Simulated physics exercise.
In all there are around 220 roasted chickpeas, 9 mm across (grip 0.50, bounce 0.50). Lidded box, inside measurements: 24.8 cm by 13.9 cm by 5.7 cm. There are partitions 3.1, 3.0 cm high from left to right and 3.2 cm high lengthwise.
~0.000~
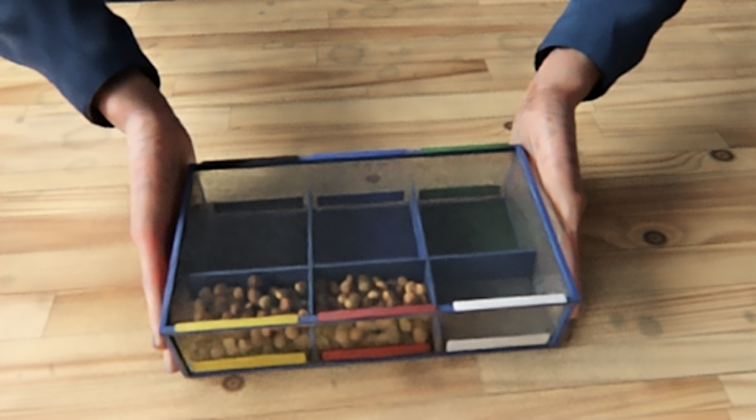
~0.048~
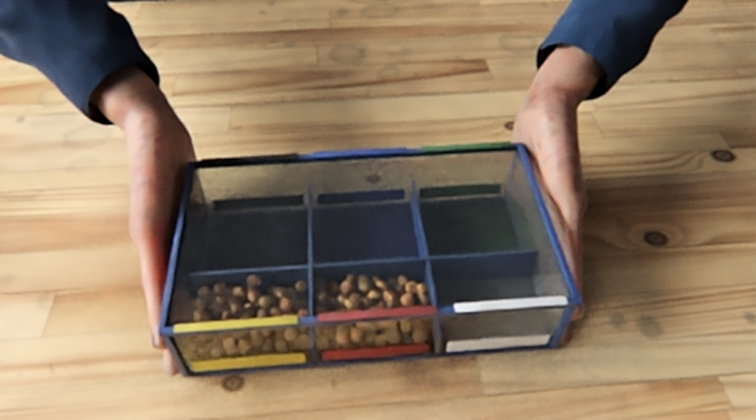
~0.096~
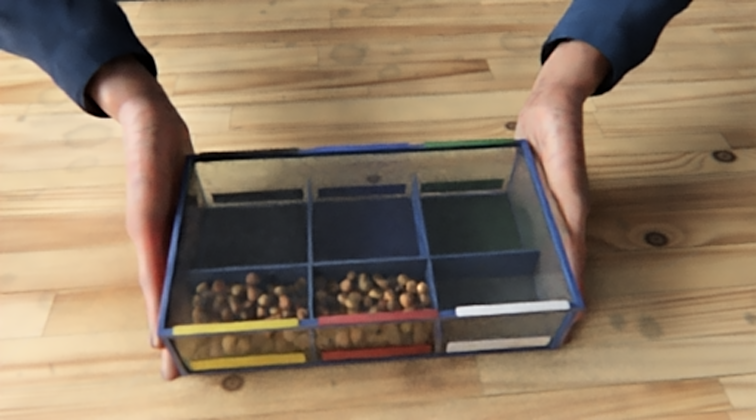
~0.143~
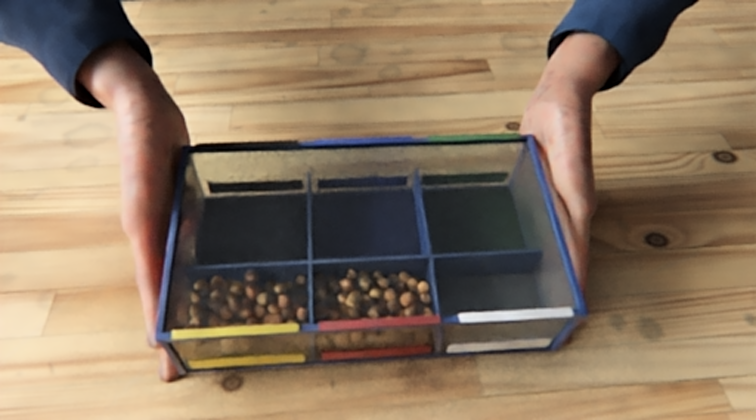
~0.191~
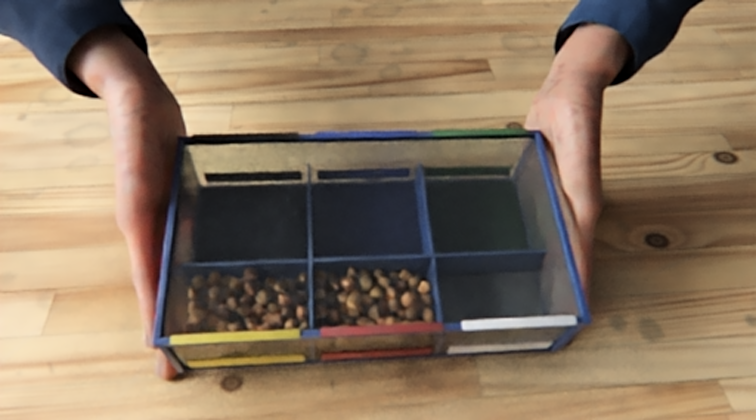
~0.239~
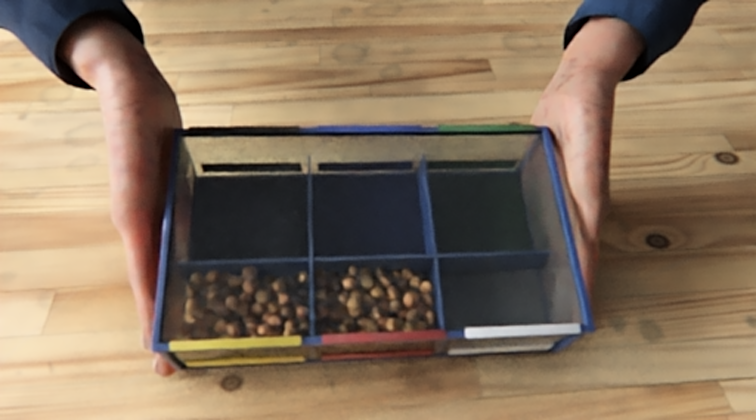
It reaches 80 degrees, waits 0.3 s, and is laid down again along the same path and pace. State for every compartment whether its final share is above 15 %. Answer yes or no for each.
Red: Yes, blue: No, green: No, yellow: Yes, white: No, black: No.
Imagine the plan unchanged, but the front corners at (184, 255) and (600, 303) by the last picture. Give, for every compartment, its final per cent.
Per cent at the finish: Red 30, blue 0, green 5, yellow 30, white 35, black 0.
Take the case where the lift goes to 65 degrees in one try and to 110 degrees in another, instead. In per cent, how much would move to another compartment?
Roughly 0 percent for the first try and 10 percent for the second.
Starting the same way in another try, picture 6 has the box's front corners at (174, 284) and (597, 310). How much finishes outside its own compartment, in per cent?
About 35 per cent.
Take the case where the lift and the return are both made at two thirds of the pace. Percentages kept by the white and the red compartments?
Then the white compartment would hold 0 per cent and the red one 50 per cent.
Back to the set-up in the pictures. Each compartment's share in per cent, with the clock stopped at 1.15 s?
Shares - red: 50; blue: 0; green: 0; yellow: 50; white: 0; black: 0.
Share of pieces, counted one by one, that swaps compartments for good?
My estimate is some 5 per cent.
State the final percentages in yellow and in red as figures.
In the yellow compartment 45 percent, in the red 50 percent.
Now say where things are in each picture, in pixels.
Box tilt 0 degrees, front corners at (167, 329) and (572, 298); red 50 %, yellow 50 %, in the first frame.
Box tilt 1 degrees, front corners at (166, 329) and (573, 300), in the second frame.
Box tilt 4 degrees, front corners at (165, 331) and (575, 304), lowest corner right front, in the third frame.
Box tilt 8 degrees, front corners at (163, 334) and (579, 311), lowest corner right front, in the fourth frame.
Box tilt 12 degrees, front corners at (161, 339) and (582, 318), lowest corner right front, in the fifth frame.
Box tilt 17 degrees, front corners at (160, 345) and (586, 326), lowest corner right front; red 50 %, yellow 50 %. The box's pace is about 95 degrees a second, in the sixth frame.
Then, at 1.15 s, tilt 80 degrees; red 50 %, yellow 50 %.
Then, at 1.76 s, tilt 42 degrees; red 50 %, yellow 45 %.
After 2.42 s, tilt 0 degrees; red 50 %, yellow 45 %.
At rest (3.0 s), red 50 %, blue 0 %, green 0 %, yellow 45 %, white 0 %, black 0 %.
